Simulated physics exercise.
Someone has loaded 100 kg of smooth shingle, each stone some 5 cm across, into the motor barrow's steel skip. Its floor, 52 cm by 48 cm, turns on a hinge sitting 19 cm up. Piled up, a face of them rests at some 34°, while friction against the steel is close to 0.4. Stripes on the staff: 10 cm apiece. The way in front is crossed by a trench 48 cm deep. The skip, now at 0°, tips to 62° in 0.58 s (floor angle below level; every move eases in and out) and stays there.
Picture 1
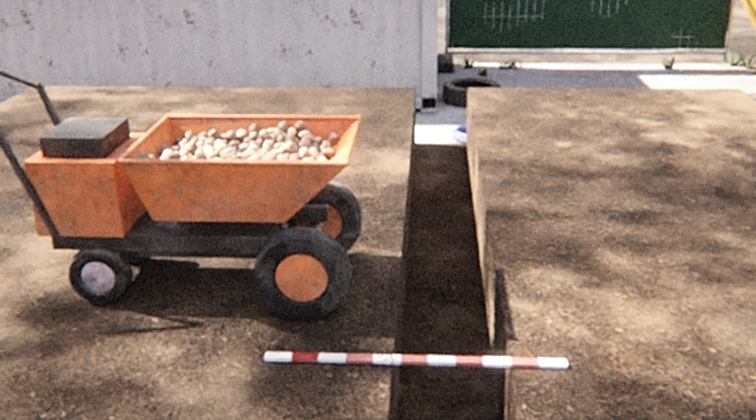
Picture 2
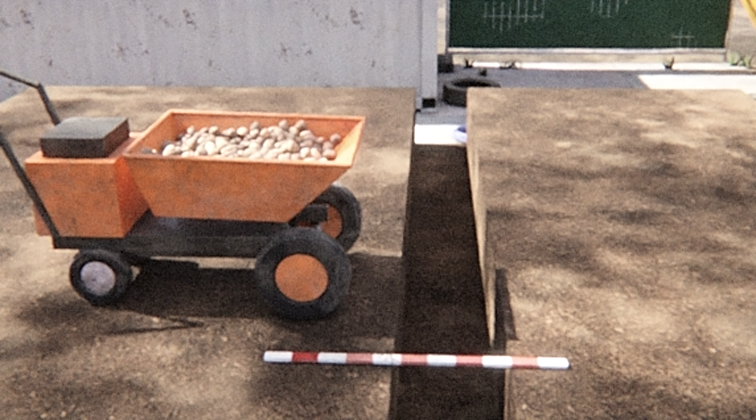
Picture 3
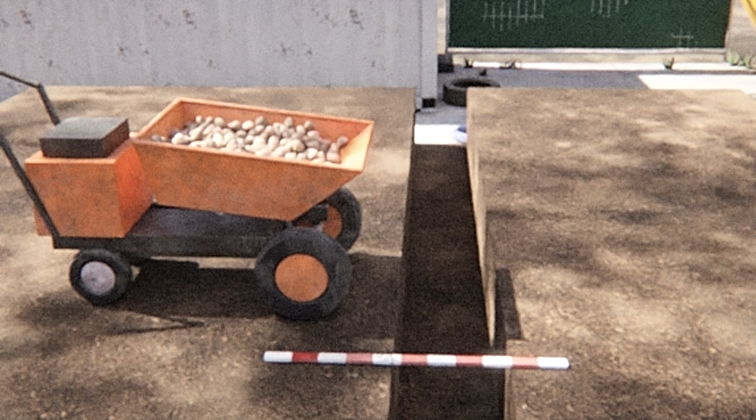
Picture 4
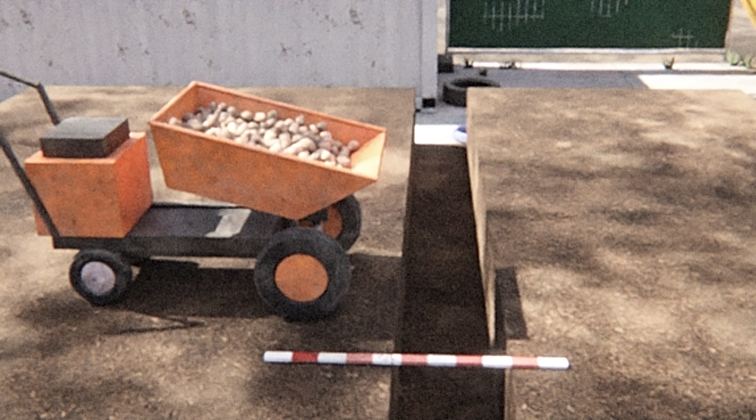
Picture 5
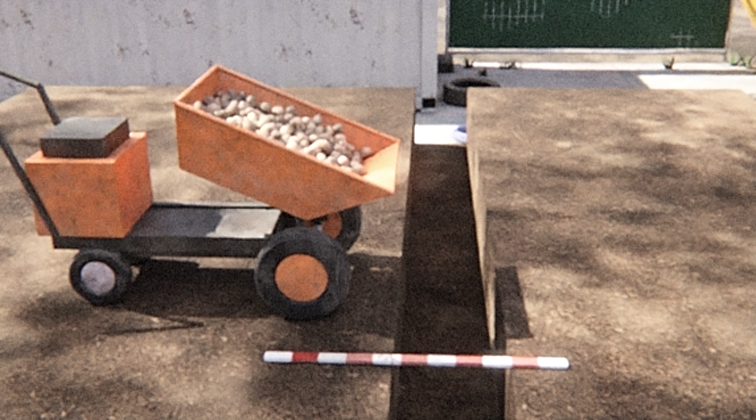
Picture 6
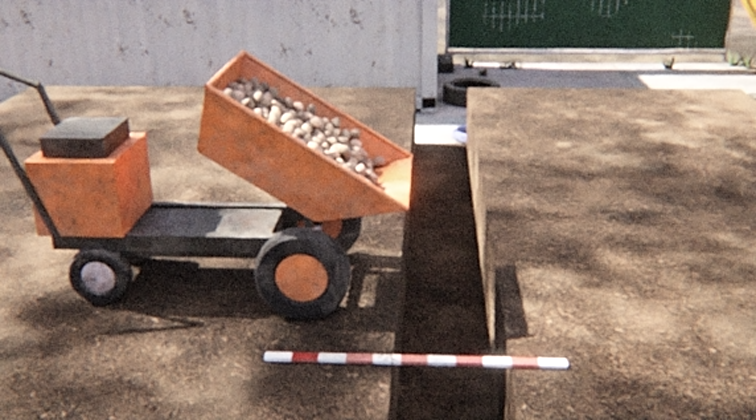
We see an orange motor barrow loaded with pale rounded stones standing left of a trench, a red-and-white striped staff lying across it, as its skip tilts steeply forward to the right, the stones still inside.
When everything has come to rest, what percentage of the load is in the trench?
About 56 per cent.
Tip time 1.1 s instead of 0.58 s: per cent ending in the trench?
70 per cent.
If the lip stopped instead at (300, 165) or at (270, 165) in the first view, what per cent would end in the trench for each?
About 90 per cent first, then about 100 per cent.
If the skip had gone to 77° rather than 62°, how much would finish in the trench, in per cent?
Roughly 70 percent.
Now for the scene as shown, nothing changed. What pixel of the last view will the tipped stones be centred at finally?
Around (489, 365).
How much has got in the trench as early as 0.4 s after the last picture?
Some 15 per cent.
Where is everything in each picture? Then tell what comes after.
Lip at (347, 164), floor tilted 0°, highest stones at (272, 134), in the first frame.
The skip is at 2°, its lip at (351, 165); the top of the load is at (263, 133), in the second frame.
The skip is at 7°, its lip at (362, 171); the top of the load is at (221, 127), in the third frame.
Lip at (377, 180), floor tilted 14°, highest stones at (212, 116), in the fourth frame.
The skip is at 23°, its lip at (393, 193); the top of the load is at (221, 102), in the fifth frame.
The skip is at 33°, its lip at (408, 209); the top of the load is at (240, 90), in the sixth frame.
Then, 0.1 s after the last picture the floor is at 52°, 100 % in the skip; the foremost stones are at (400, 204).
Then, 0.4 s after the last picture the floor is at 62°, 83 % in the skip, 17 % in the trench; the foremost stones are at (494, 268).
Then, 0.7 s after the last picture the floor is at 62°, 21 % in the skip, 37 % in the trench, 43 % past the trench; the foremost stones are at (654, 293).
Then, 2.7 s after the last picture the floor is at 62°, 0 % in the skip, 56 % in the trench, 44 % past the trench; the foremost stones are past the picture's edge.
